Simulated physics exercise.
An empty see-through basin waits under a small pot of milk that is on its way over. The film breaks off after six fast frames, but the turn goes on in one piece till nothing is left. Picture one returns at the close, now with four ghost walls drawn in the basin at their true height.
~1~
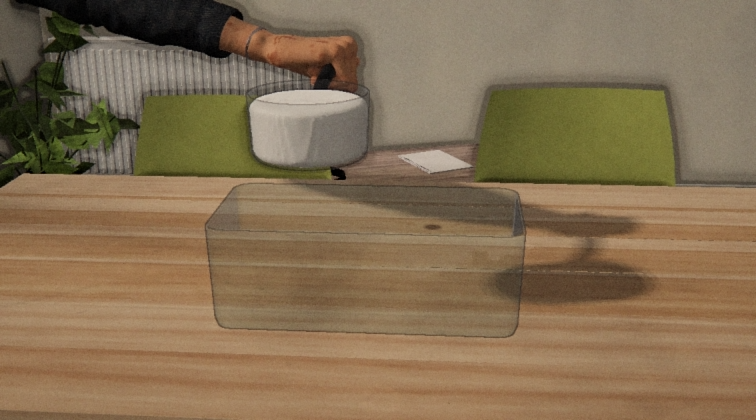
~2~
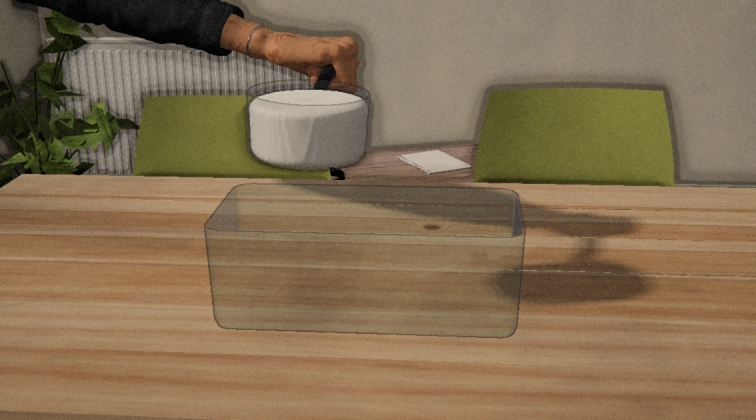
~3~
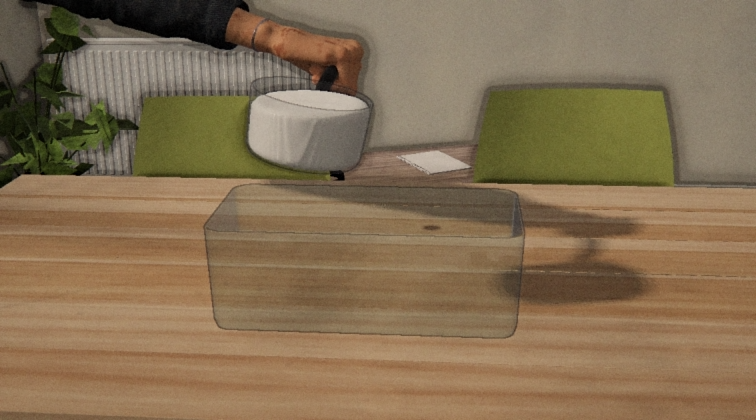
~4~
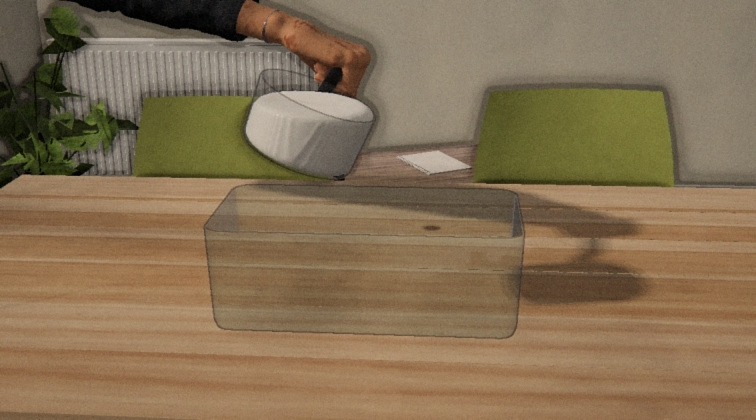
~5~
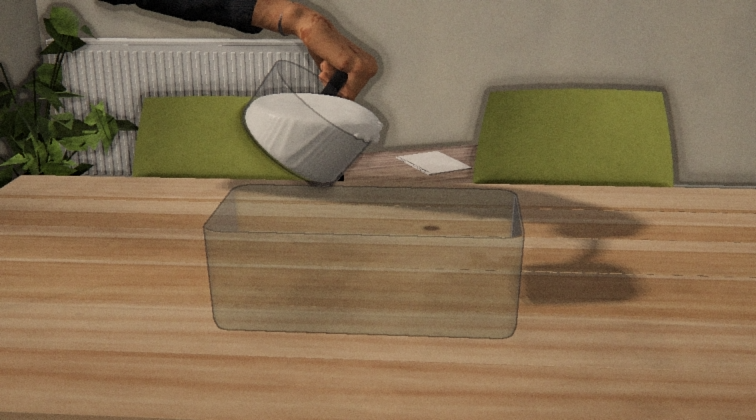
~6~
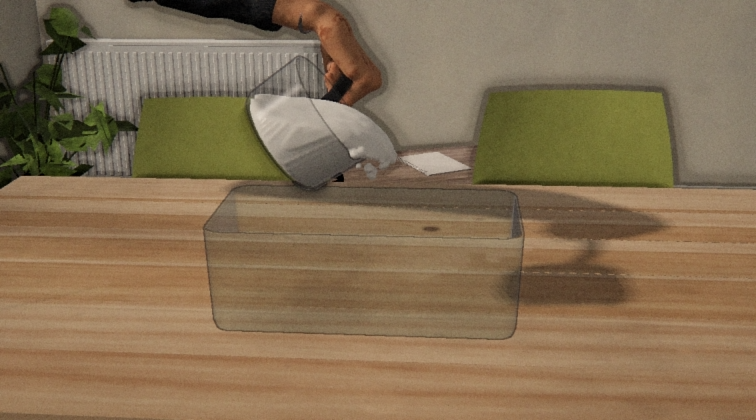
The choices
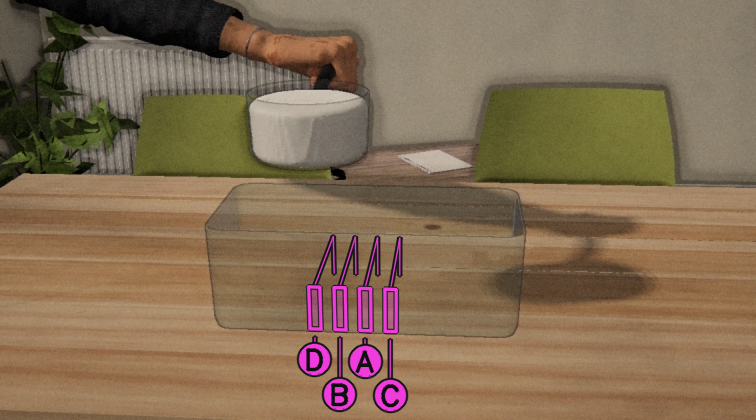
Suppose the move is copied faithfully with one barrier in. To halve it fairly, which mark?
C works best here.
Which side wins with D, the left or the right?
The right one.
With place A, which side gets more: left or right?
The right side.
On the marked copy, A at (365, 339); B at (339, 338); C at (390, 339); D at (314, 337).
If A is chosen, about 25 % ends left of the wall and 73 % right of it.
If B is chosen, about 7 % ends left of the wall and 91 % right of it.
If C is chosen, about 51 % ends left of the wall and 47 % right of it; 3 % is lost outside.
If D is chosen, about 4 % ends left of the wall and 94 % right of it; 3 % is lost outside.
